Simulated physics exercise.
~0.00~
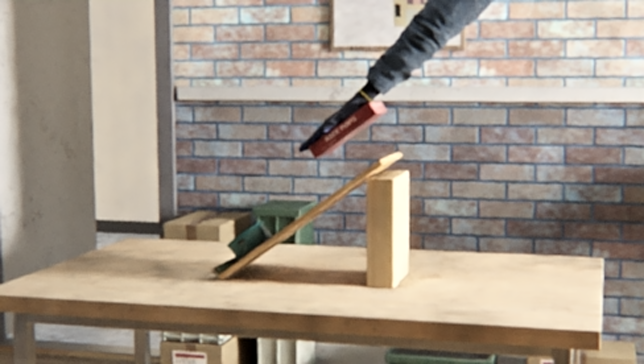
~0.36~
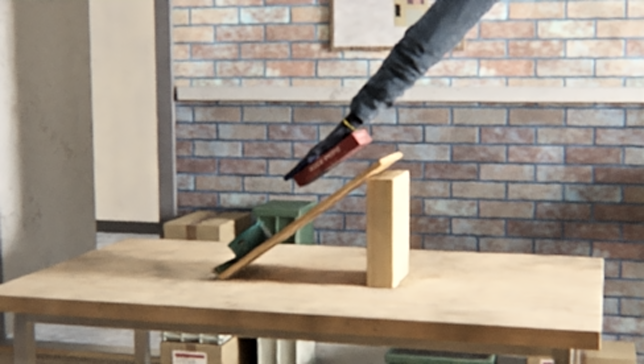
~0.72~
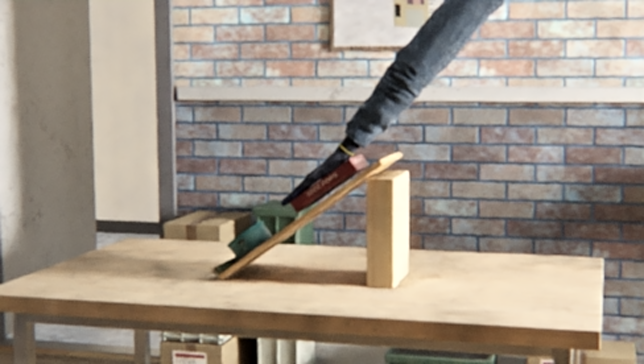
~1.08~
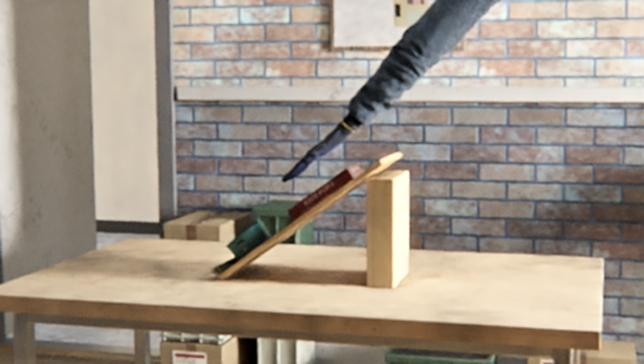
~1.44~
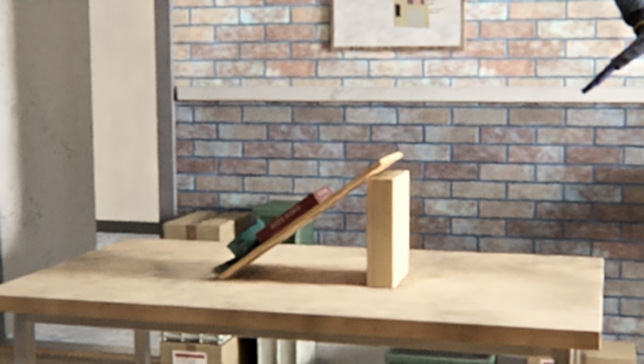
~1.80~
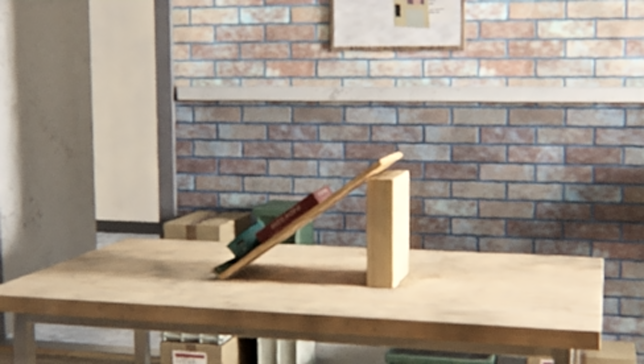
The clip shows a board leaning against a wooden block on a table, with a turquoise tub near its lower end. A hand lowers a red packet onto the board and lets go, and the packet slides down the slope, coming to rest near the tub.
